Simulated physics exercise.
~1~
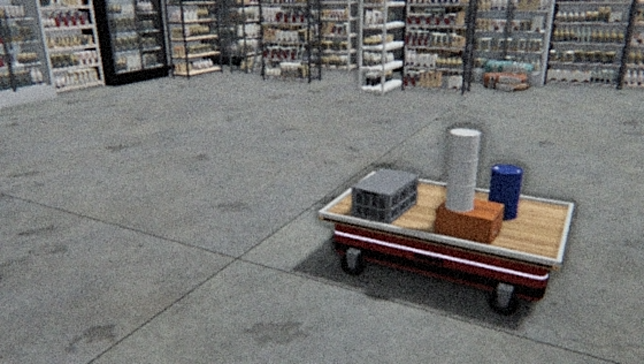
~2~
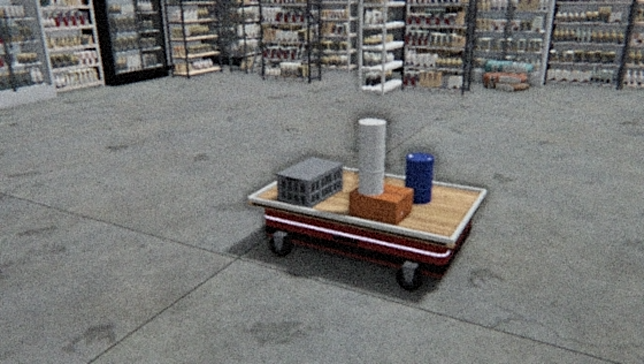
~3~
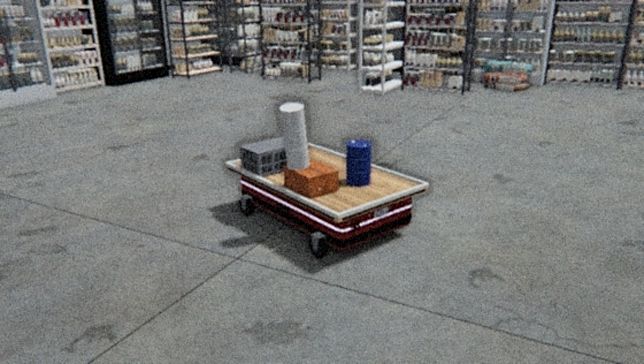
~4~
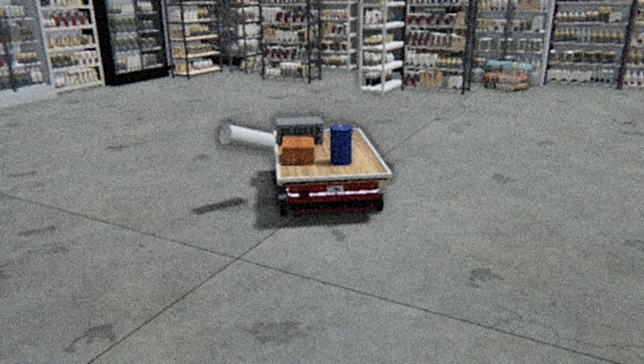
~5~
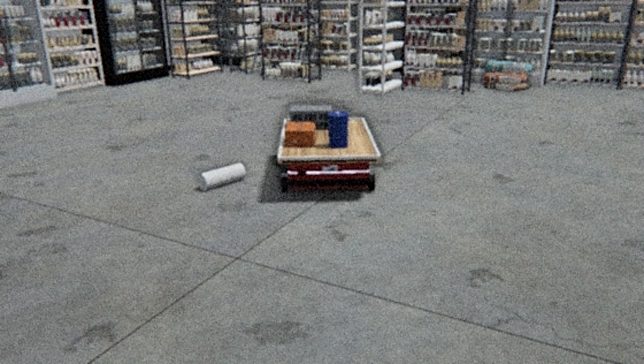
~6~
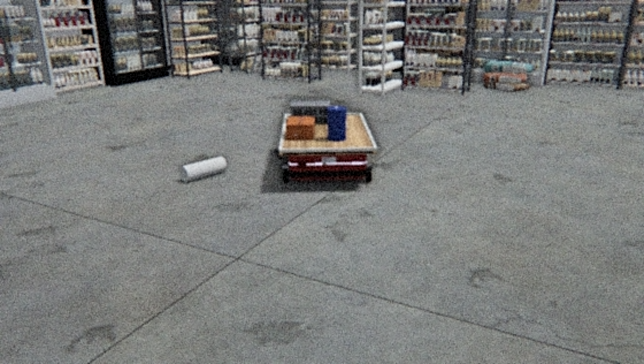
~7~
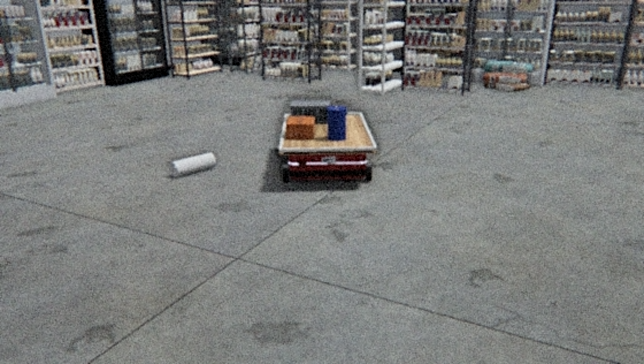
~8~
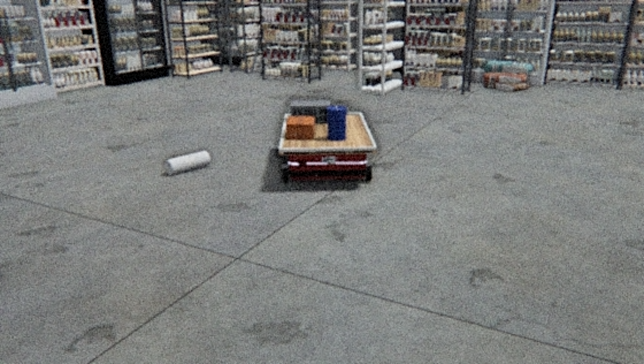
The video shows a flat cart carrying a grey crate, an orange box, and white and blue canisters across a concrete floor, moving left and turning away. The white canister tips, falls off the left side and rolls a little before resting, while the cart stops with the others aboard.
